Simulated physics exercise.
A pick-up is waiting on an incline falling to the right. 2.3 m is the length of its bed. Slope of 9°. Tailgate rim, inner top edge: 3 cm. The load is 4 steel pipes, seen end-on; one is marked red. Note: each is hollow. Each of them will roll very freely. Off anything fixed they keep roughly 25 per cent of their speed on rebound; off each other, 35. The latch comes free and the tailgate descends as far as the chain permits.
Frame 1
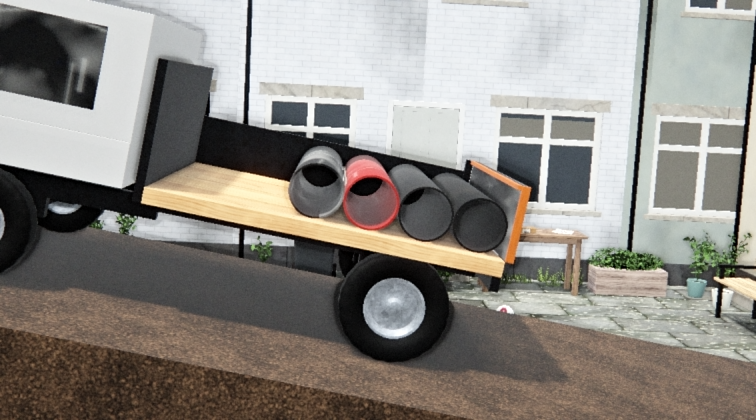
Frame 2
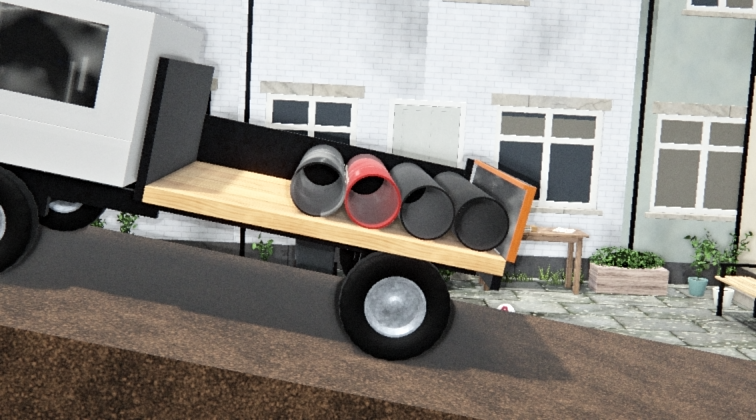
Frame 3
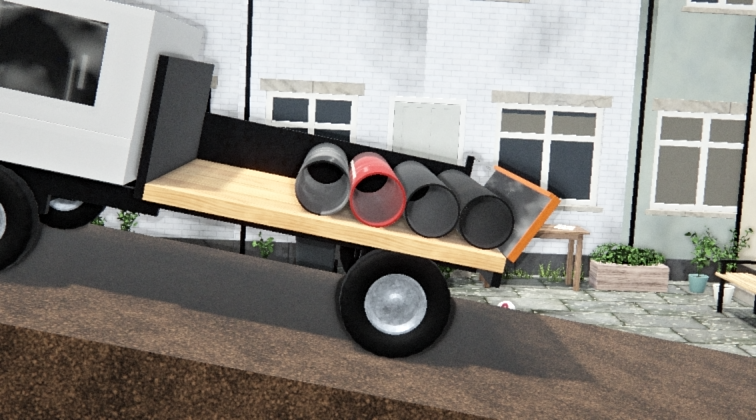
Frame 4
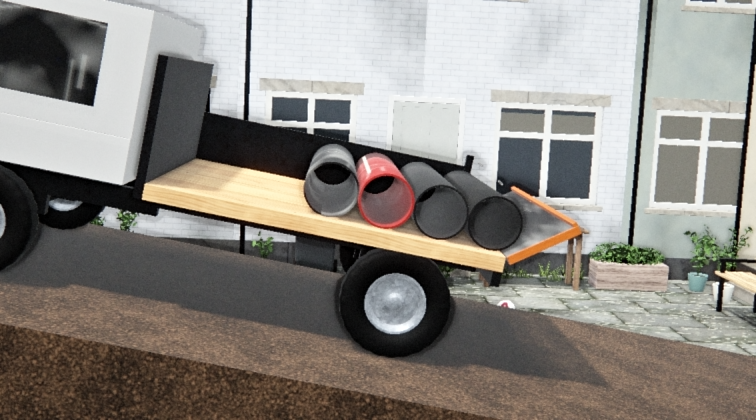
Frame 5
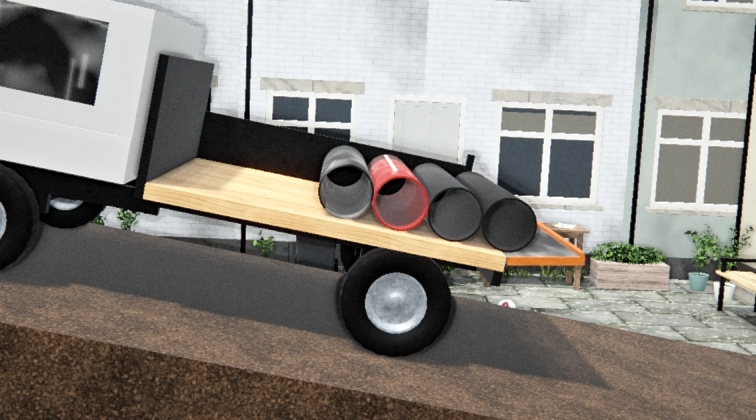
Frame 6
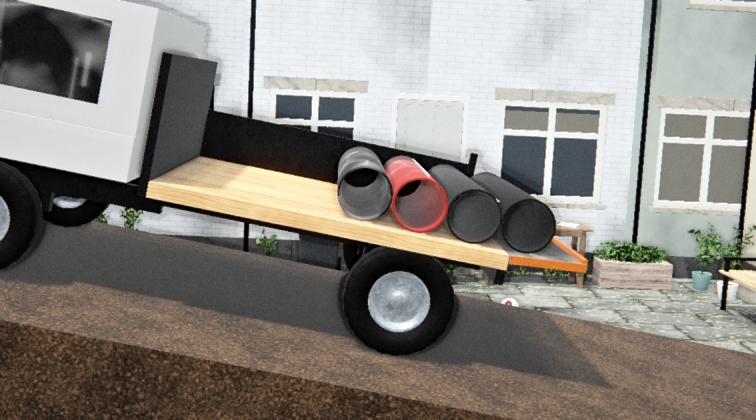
On a sloping street, a truck's orange-edged tailgate swinging down while four pipes, one red, roll right along the wooden bed.
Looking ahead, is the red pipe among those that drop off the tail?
Red falls off the back.
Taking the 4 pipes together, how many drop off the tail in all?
Tally: 4.
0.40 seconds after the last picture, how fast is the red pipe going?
It's travelling at about 0.6 m/s.
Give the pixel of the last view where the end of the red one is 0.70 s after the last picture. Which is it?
I'd point to somewhere near (491, 220).
Then, 0.4 s after the last picture, red is on the bed, 35 cm short of the hinge, rolling right; 0 out so far.
Then, 0.7 s after the last picture, red is on the bed, 15 cm short of the hinge, rolling right; 1 out so far.
Then, 1.2 s after the last picture, red is on the gate, 20 cm past the hinge, rolling right; 2 out so far.
Then, 1.7 s after the last picture, red is dropping off the gate; 3 out so far.
At rest (4.3 s after the last picture), red is out on the ground; 4 out so far.
